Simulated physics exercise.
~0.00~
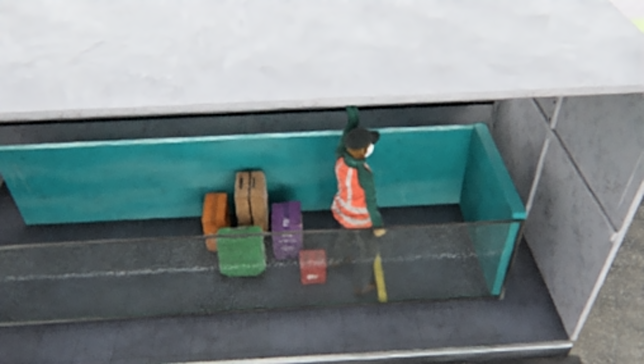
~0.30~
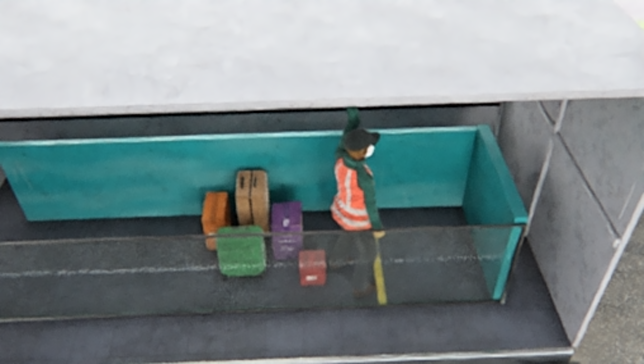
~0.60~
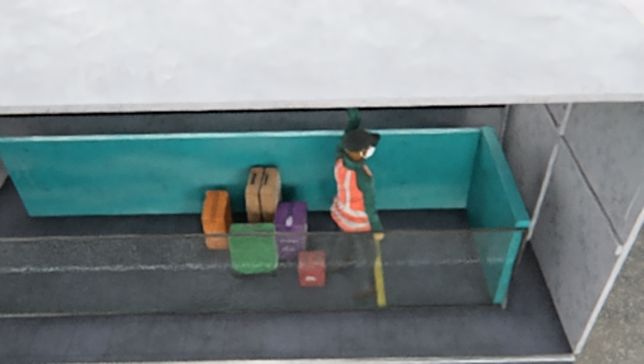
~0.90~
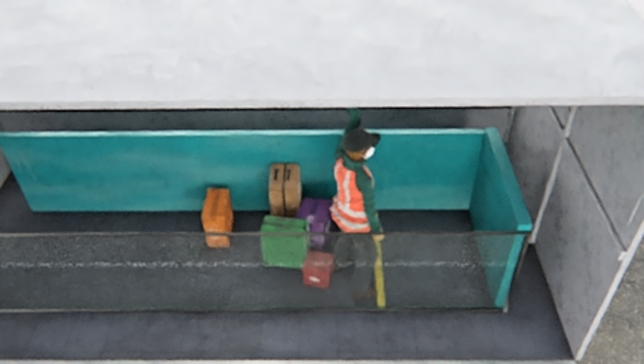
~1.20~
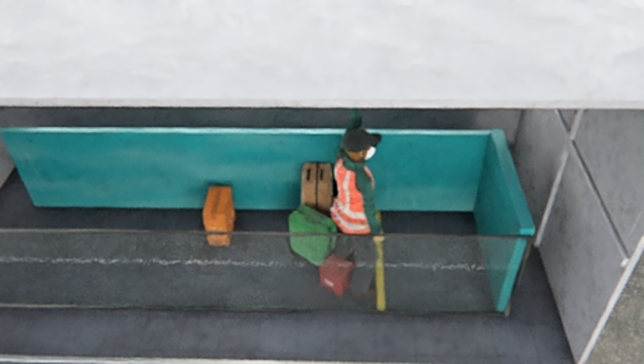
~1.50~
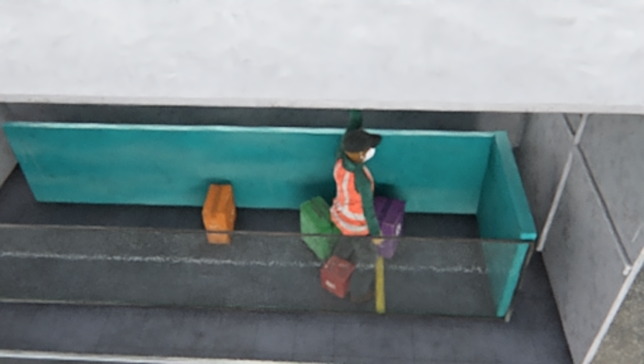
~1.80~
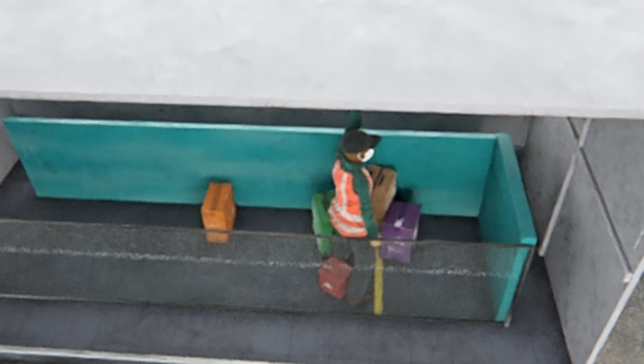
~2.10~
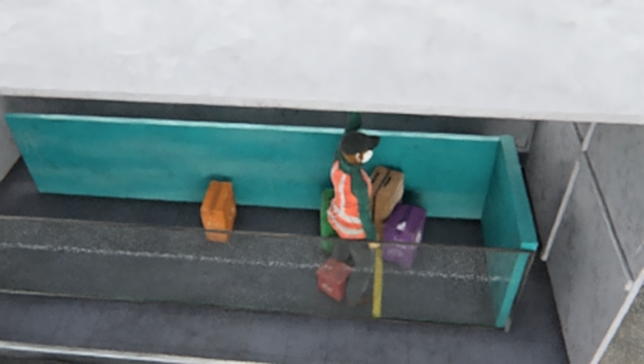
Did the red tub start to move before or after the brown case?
The red tub started to move after the brown case, which was already sliding right while the tub was still in its place.
